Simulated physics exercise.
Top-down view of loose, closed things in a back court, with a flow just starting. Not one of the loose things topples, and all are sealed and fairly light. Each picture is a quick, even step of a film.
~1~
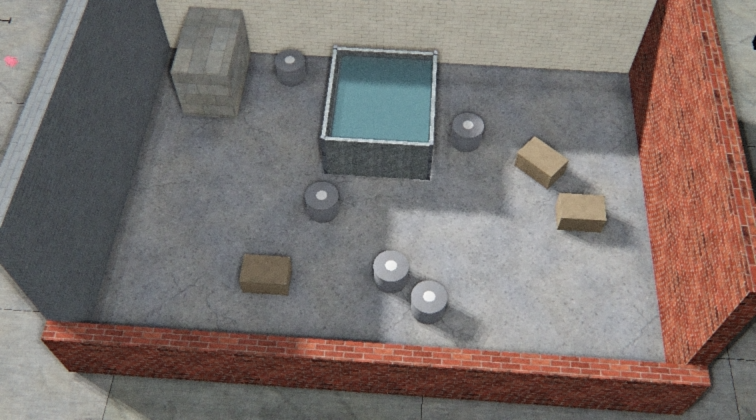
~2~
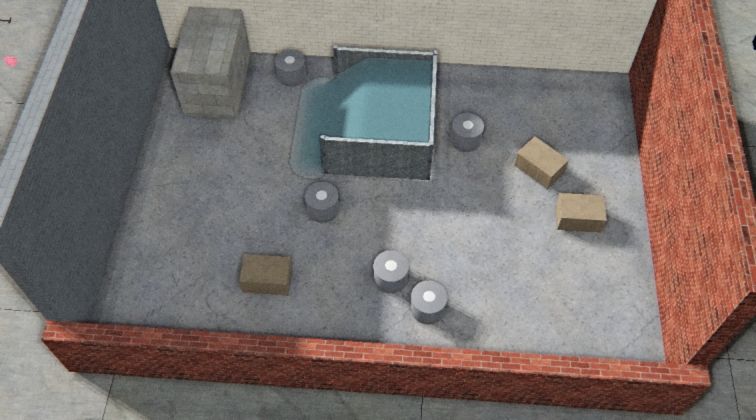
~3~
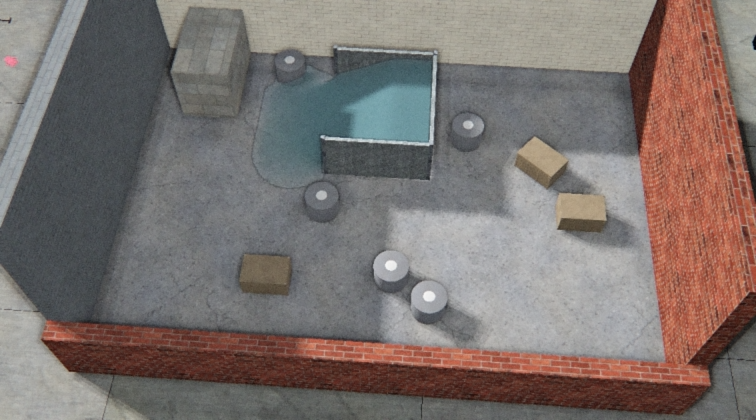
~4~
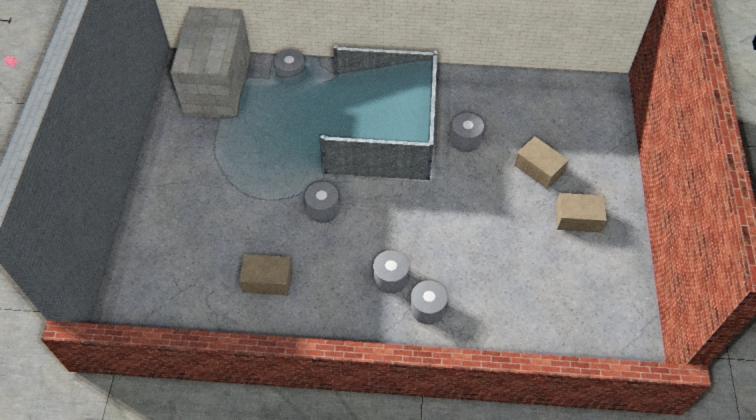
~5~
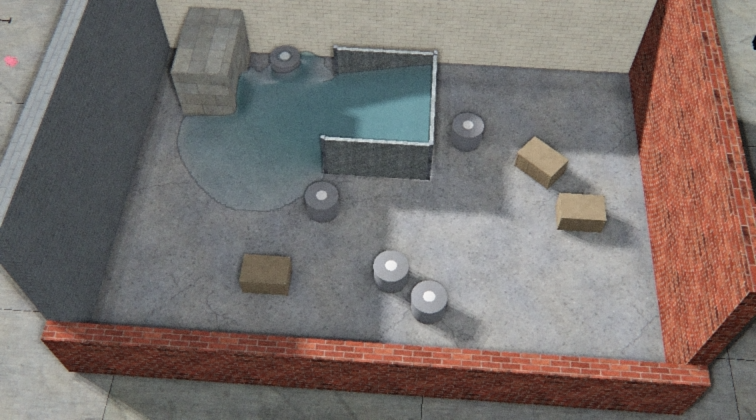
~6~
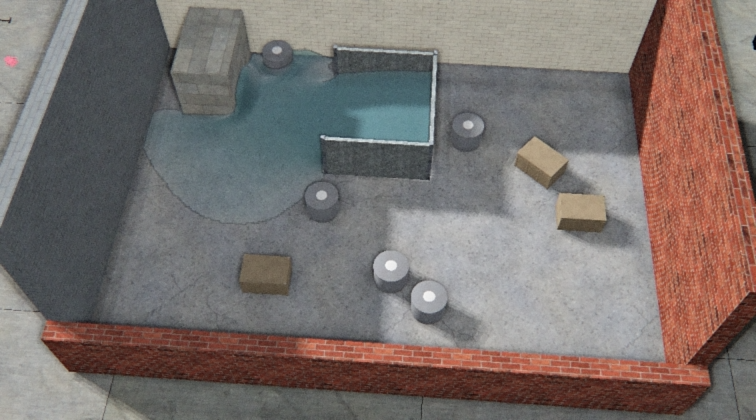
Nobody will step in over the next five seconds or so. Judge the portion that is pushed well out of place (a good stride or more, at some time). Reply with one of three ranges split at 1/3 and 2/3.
Under 1/3.
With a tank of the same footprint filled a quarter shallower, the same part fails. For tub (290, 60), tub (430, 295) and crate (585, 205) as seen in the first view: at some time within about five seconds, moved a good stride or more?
One: Passed the mark. Two: Stayed below the mark. Three: Stayed below the mark.
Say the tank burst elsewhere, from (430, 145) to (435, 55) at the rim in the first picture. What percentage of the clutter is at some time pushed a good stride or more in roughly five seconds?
Around 40 in a hundred.
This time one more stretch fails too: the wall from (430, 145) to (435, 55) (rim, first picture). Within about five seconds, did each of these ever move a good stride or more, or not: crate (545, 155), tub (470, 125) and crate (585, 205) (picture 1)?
First over the mark, then over the mark, then over the mark.
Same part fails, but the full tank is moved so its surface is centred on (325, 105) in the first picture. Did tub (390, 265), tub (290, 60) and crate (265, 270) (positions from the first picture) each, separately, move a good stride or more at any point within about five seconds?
As listed: Short of that, moved that far, under that.
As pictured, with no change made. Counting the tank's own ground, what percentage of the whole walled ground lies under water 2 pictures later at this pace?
25 per cent or so.
A moment on, 0 of 8 are well off their spots; 1 afloat.
Next, 1 of 8 are well off their spots; 1 afloat.
Later, 1 of 8 are well off their spots; 0 afloat.
In the end, 1 of 8 are well off their spots, and 1 have been at some point; 0 afloat.
